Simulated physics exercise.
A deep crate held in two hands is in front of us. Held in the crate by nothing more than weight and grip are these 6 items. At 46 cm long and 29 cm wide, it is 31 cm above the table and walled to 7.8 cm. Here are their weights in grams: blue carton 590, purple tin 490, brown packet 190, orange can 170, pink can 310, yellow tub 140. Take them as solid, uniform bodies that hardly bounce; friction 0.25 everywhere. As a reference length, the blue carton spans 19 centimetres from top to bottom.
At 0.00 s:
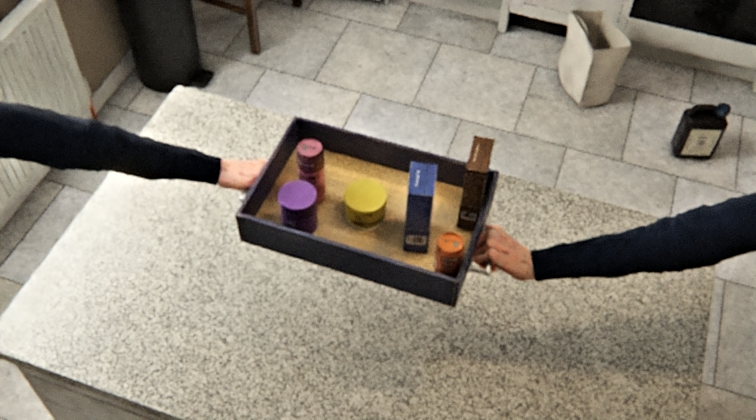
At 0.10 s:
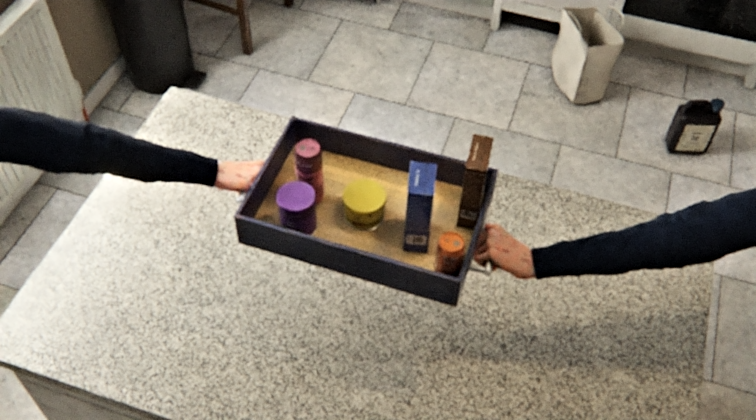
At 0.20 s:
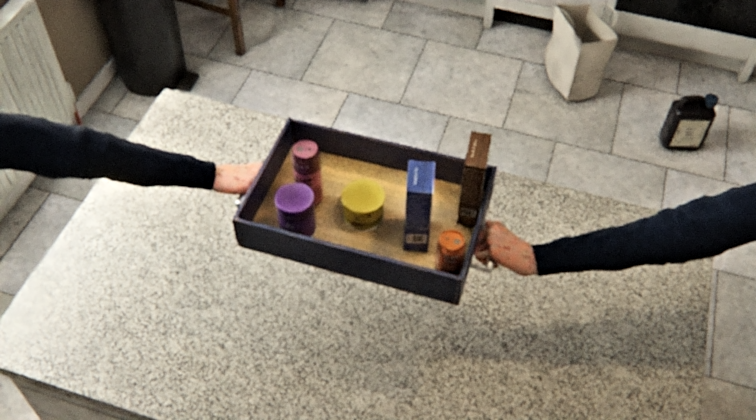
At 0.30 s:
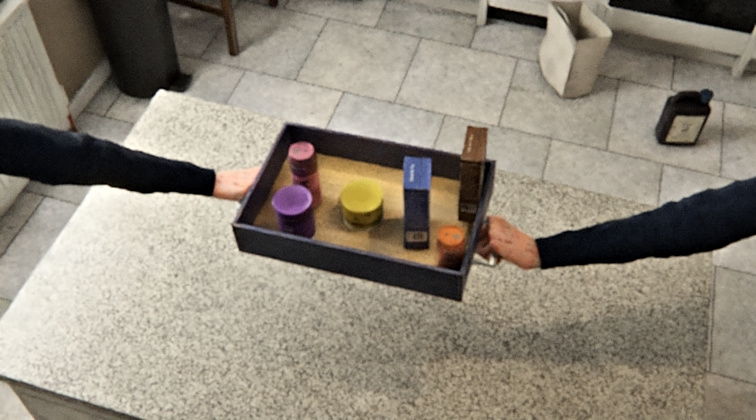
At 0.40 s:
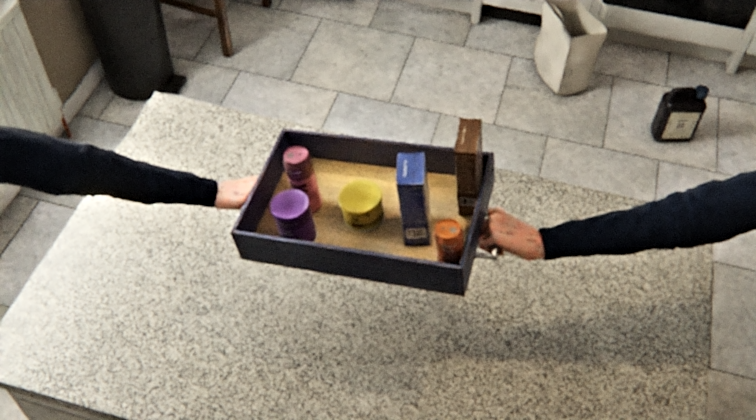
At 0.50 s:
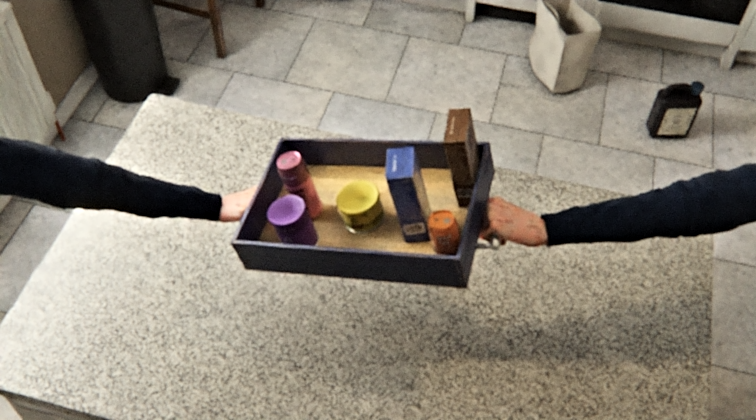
Above a speckled kitchen counter, two hands gradually tilt a crate of containers left side down.
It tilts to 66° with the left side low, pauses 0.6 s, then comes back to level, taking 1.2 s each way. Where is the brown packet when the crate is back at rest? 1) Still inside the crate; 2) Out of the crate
2, out of the crate.
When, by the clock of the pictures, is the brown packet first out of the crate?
Near 1.2 s.
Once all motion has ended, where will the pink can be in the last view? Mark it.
In the last view, its centre sits near (281, 159).
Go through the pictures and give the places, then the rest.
Crate level; brown packet (475, 184); blue carton (420, 209), in the first frame.
Crate level; orange can (449, 260); pink can (310, 174), in the second frame.
Crate tipped 1°, left side down; yellow tub (363, 205); blue carton (419, 207), in the third frame.
Crate tipped 4°, left side down; purple tin (296, 216); orange can (450, 255), in the fourth frame.
Crate tipped 8°, left side down; pink can (303, 182); yellow tub (362, 206), in the fifth frame.
Crate tipped 15°, left side down; brown packet (464, 159); blue carton (410, 196), in the sixth frame.
After 0.90 s, crate tipped 51°, left side down; brown packet 6° off its base near (363, 150); blue carton moved 16 cm; orange can moved 13 cm.
After 1.10 s, crate tipped 62°, left side down; brown packet 54° off its base near (304, 188); blue carton 55° off its base; orange can 35° off its base.
After 2.10 s, crate tipped 62°, left side down; blue carton and brown packet now out of the crate; pink can 34° off its base; orange can moved 34 cm.
After 2.60 s, crate tipped 23°, left side down; pink can 34° off its base; orange can moved 34 cm; yellow tub moved 20 cm.
In the end (3.6 s), out of the crate, blue carton and brown packet; not toppled but over 5 cm from the start, purple tin, orange can, pink can and yellow tub. In the last view, brown packet near (212, 219).
